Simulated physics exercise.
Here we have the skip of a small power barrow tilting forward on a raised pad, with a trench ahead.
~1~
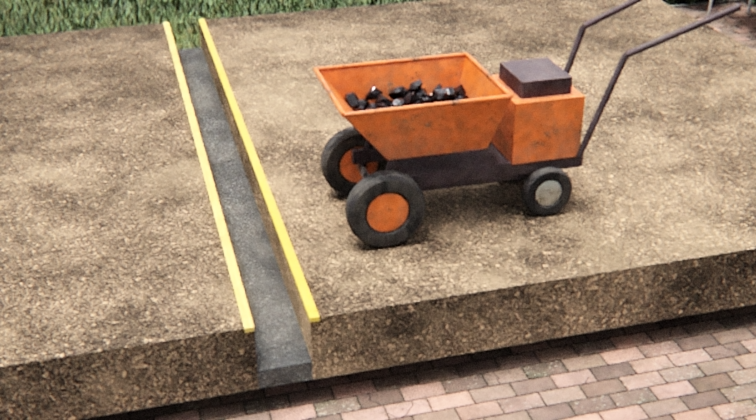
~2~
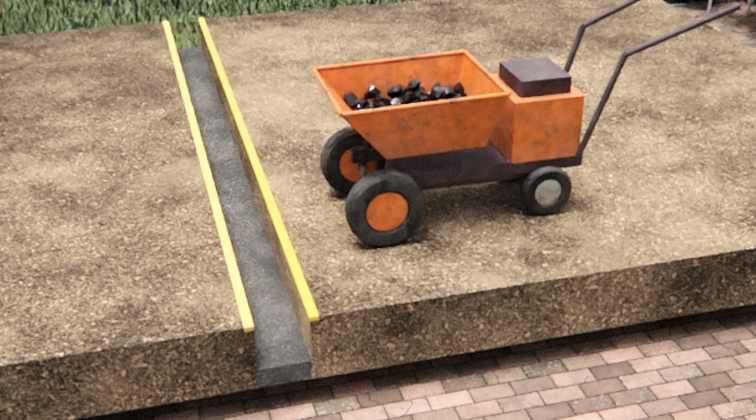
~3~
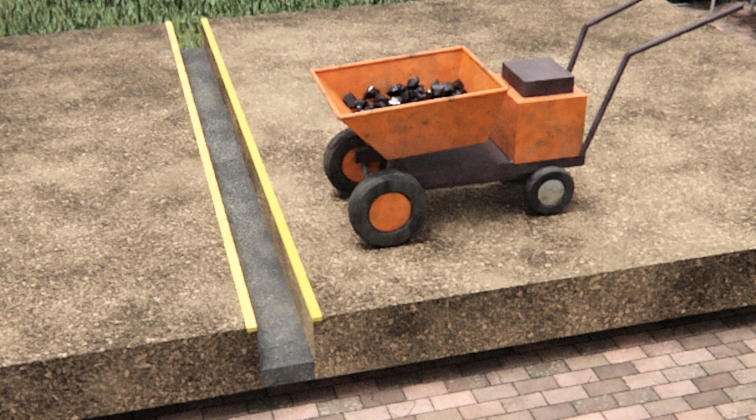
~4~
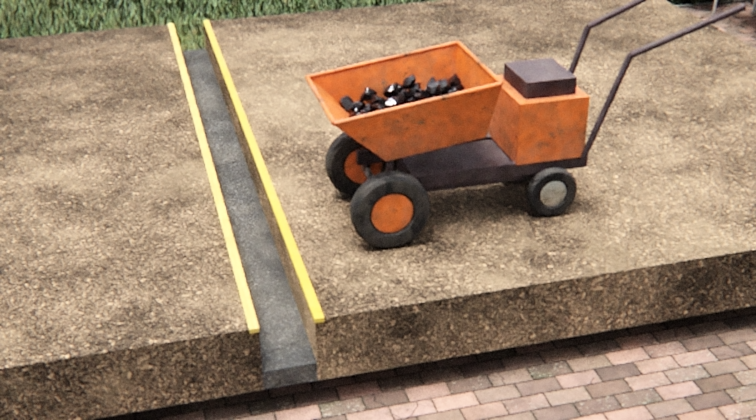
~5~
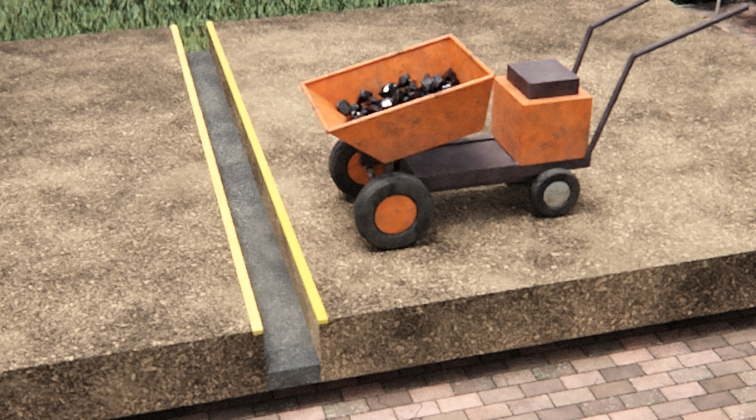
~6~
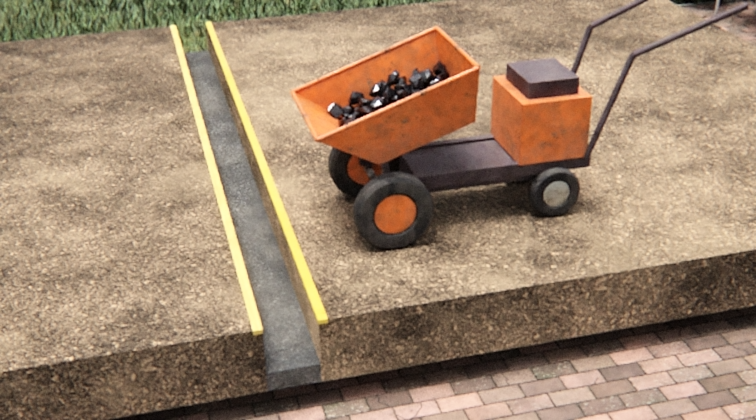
On a raised dirt pad beside a narrow, yellow-edged trench, a small orange power barrow stood loaded with black lumps, and its skip slowly tilted forward to the left until it was clearly slanted.
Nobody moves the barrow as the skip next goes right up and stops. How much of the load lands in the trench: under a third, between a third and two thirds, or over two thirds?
The trench receives over two thirds of the load.
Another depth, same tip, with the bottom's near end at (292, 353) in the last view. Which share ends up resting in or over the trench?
About 70 per cent.
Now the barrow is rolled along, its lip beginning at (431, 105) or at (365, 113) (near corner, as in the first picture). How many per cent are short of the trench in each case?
40 and 0 percent, in that order.
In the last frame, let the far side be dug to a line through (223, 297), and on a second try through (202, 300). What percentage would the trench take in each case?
You'd get 100 % in the first case and 100 % in the second.
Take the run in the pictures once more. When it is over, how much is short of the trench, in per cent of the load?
Some 0 per cent.
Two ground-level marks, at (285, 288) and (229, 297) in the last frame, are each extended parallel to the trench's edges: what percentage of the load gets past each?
Estimate: 70 %, then 10 %.
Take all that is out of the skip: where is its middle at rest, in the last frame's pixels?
At about (259, 260), give or take.
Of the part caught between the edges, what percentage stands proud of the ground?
Something like 0 in a hundred.
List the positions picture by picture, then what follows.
The first frame shows lip of the skip near (344, 115), level; top of the load near (428, 99), lumps of coal; first edge of the trench near (301, 281); far edge near (239, 291), the trench under half as wide as the skip, and about as deep as wide.
The second frame shows lip of the skip near (342, 115), level; top of the load near (427, 97).
The third frame shows lip of the skip near (340, 118), tipped barely; top of the load near (426, 96).
The fourth frame shows lip of the skip near (334, 124), tipped a little; top of the load near (435, 93).
The fifth frame shows lip of the skip near (328, 131), tipped a little; top of the load near (430, 90).
The sixth frame shows lip of the skip near (318, 140), tipped clearly; top of the load near (439, 84); first edge of the trench near (309, 283); far edge near (247, 293).
Shortly afterwards, skip tipped steeply; the whole lot in the skip.
Next, skip tipped right over; near two thirds in the skip; near a quarter in or heaped over the trench; a little beyond it.
Some moments later, skip tipped right over; only a few in the skip; the bulk in or heaped over the trench; a little beyond it.
In the end, skip tipped right over; the bulk in or heaped over the trench; a little beyond it.
